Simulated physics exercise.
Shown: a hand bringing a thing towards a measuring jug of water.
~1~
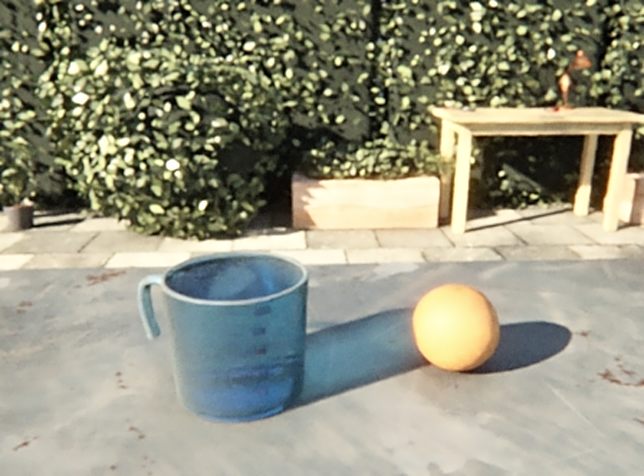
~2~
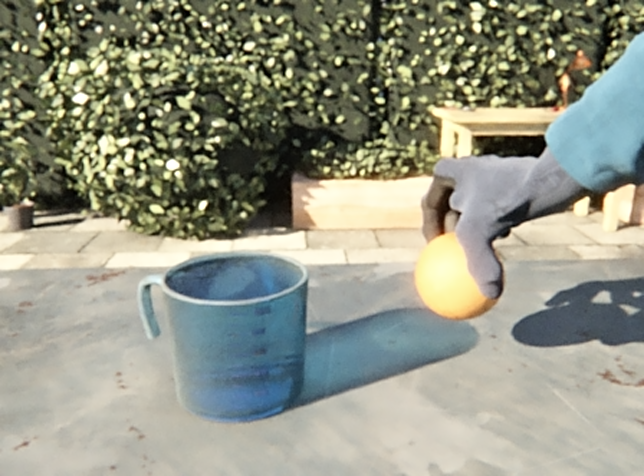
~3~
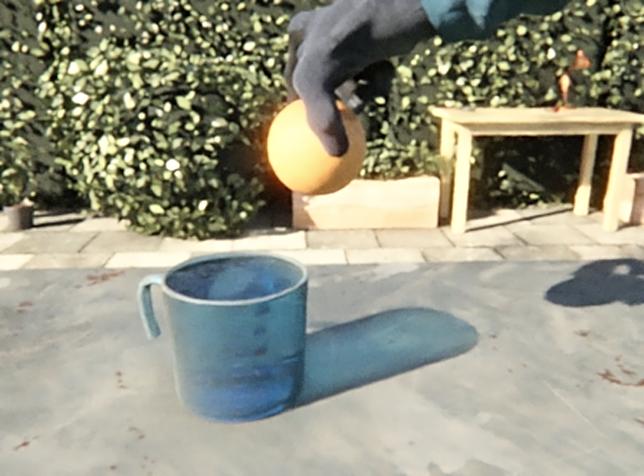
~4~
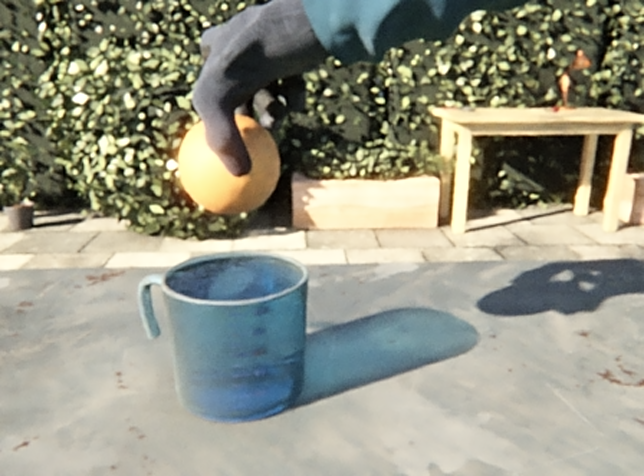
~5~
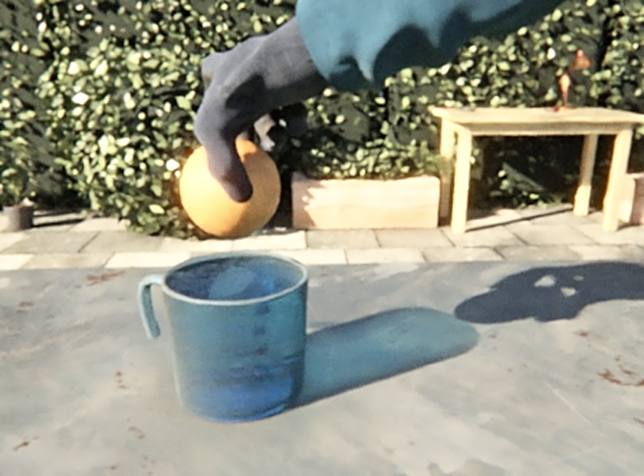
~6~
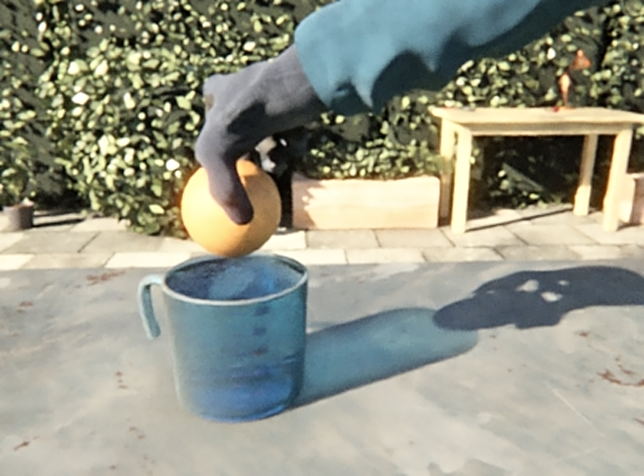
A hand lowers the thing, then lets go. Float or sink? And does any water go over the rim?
Thing - stays up. Measuring jug - some spills out.
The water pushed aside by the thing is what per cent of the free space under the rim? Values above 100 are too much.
About 460 percent.
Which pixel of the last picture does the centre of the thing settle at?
Resting centre: About (237, 299).
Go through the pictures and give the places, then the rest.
In the first frame, the orange lies on the top at (456, 327); measuring jug (238, 328) nearly full.
In the second frame, a hand picks up the orange at (459, 276); measuring jug nearly full, surface at (236, 279).
In the third frame, the orange is carried over at (318, 148); measuring jug (238, 328) nearly full.
In the fourth frame, the orange is above the measuring jug at (230, 165); measuring jug nearly full, surface at (236, 279).
In the fifth frame, the orange comes down at (232, 188); measuring jug (238, 328) nearly full.
In the sixth frame, the orange is just over the surface at (233, 209); measuring jug nearly full, surface at (236, 279).
Soon after, the orange enters the water; the measuring jug is full to the brim; some has gone over the rim.
Later, the orange comes up again; the measuring jug is full to the brim; some has gone over the rim.
In the end, the orange floats; the measuring jug is full to the brim; some has gone over the rim.
